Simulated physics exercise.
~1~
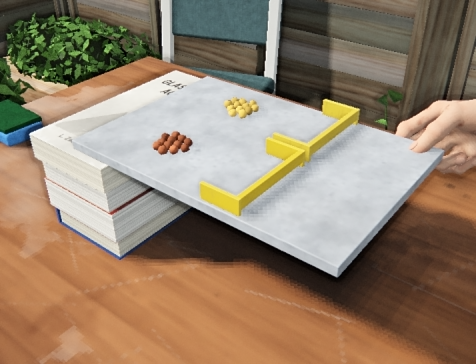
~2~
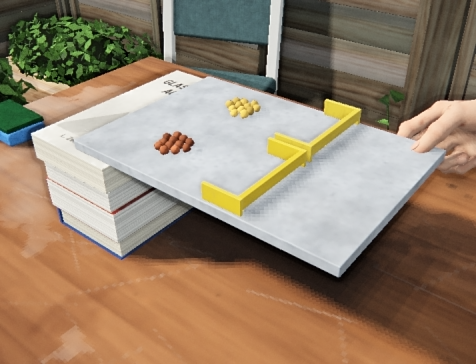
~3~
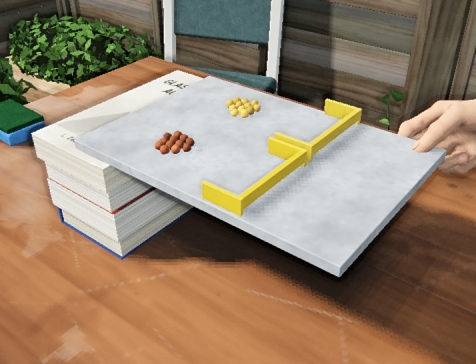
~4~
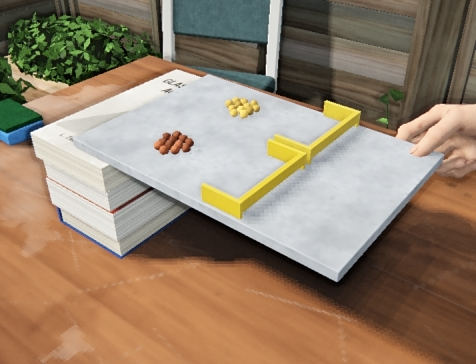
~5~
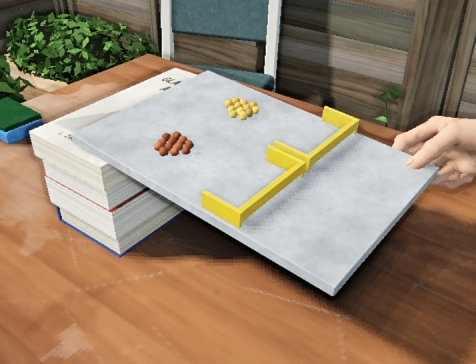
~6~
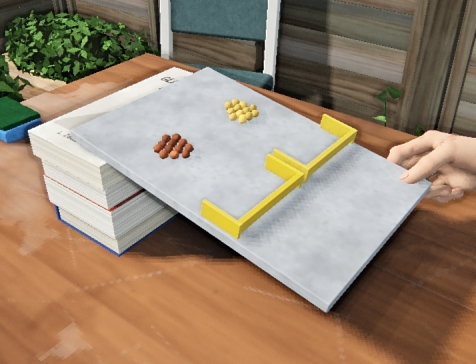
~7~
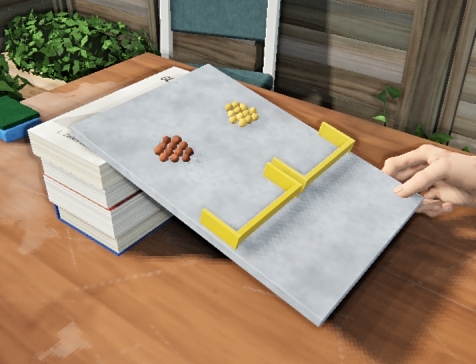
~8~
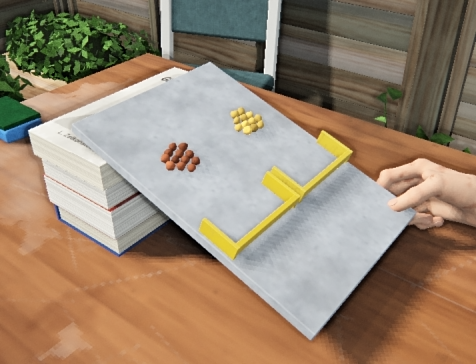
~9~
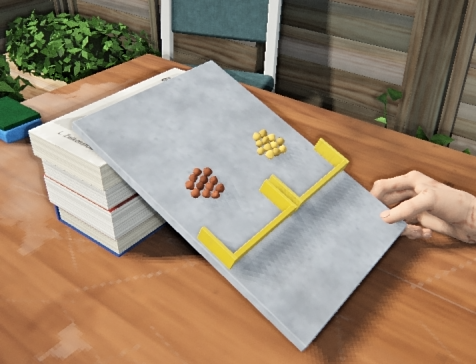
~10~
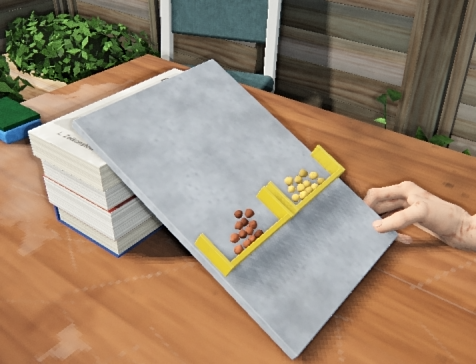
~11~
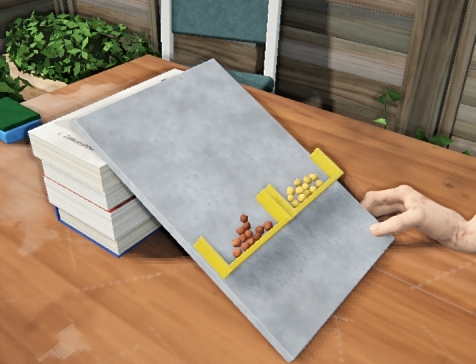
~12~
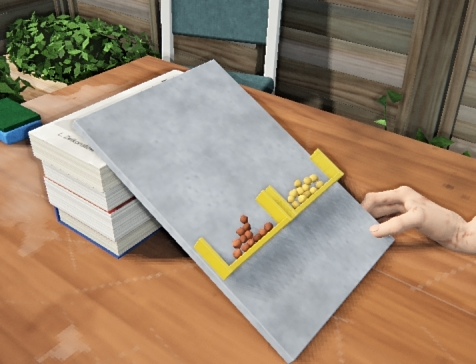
A hand slowly lowered the right end of a gray board propped on a stack of books, and as it grew steeper, clusters of reddish-brown and pale yellow balls slid down and came to rest against the yellow barriers.
